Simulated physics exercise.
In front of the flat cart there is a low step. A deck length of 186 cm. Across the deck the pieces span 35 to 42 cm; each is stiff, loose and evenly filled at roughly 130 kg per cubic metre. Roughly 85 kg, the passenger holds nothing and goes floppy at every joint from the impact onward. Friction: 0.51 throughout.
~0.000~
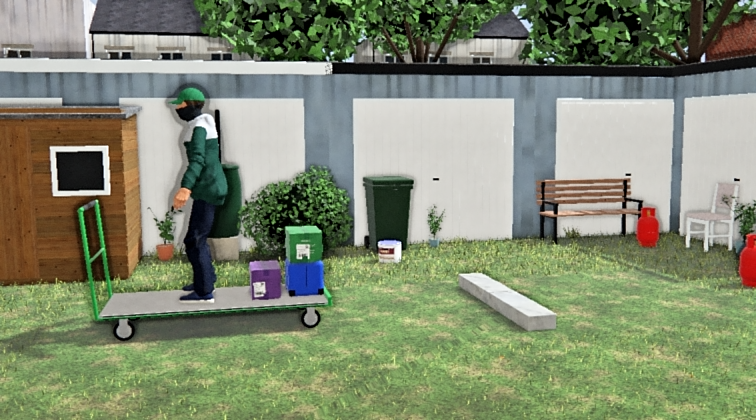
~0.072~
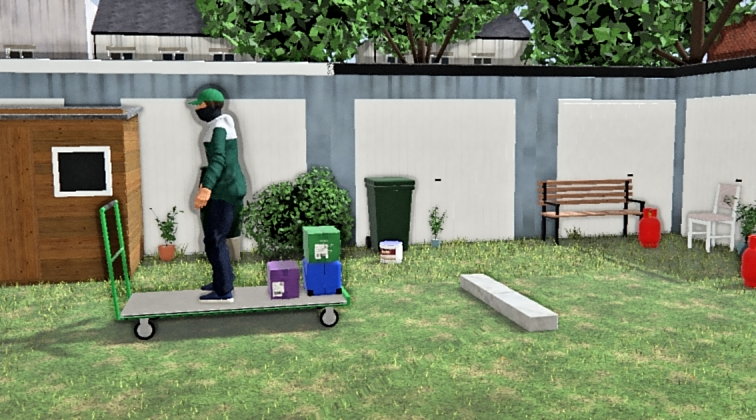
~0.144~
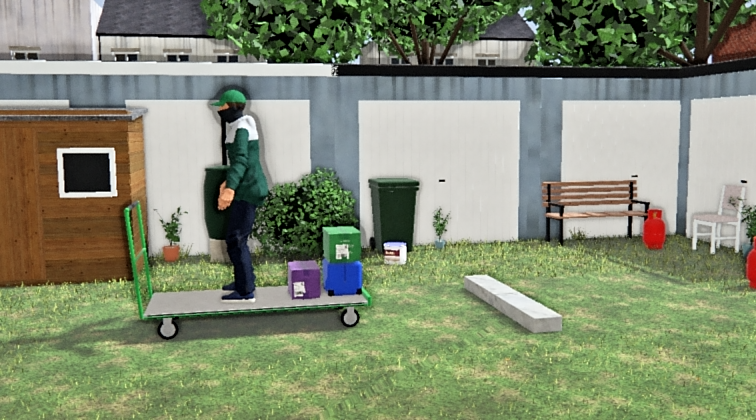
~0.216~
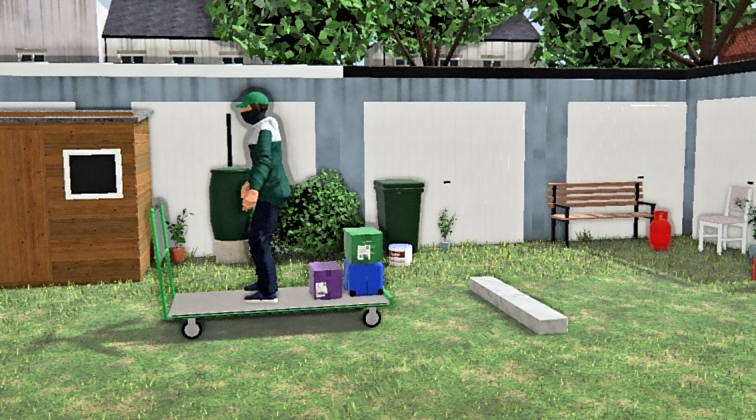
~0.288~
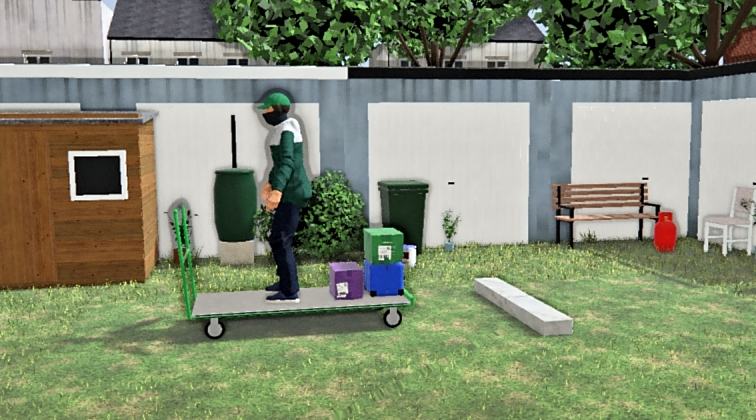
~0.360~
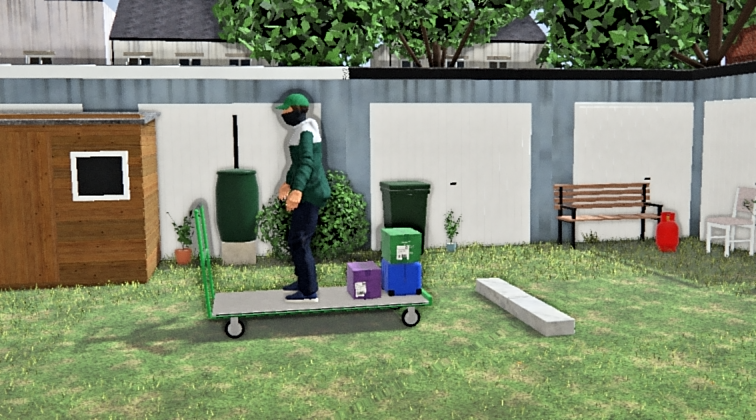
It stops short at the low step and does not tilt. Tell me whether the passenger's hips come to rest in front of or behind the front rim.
In front of it.
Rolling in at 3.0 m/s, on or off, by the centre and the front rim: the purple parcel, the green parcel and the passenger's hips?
Purple in place, green dislodged, hips dislodged.
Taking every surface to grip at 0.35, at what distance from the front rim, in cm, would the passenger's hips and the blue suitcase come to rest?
The hips would end 60 cm past the front rim, and the blue item 30 cm past it.
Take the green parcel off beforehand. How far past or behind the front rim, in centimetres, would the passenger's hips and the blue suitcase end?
Final spots: Hips 10 cm beyond the front rim, blue 20 cm behind.
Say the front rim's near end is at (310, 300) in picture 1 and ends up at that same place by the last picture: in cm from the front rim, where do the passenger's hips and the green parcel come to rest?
Hips: 70 cm past; green: 210 cm past.
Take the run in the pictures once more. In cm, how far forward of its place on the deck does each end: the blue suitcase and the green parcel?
Shift, cm - blue: 10; green: 70.
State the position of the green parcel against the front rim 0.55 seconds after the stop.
About 50 cm past the rim.
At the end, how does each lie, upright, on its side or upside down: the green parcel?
At rest: Green on its side.
Impact comes at 0.81 s.
After 1.36 s the passenger's hips are 0 cm behind the rim, near (515, 240) in the last picture's view.
After 1.81 s the passenger's hips are 11 cm past the rim, near (526, 247) in the last picture's view.
At rest, 4.8 s, past the rim, green parcel and the passenger's hips; behind it, blue suitcase and purple parcel.
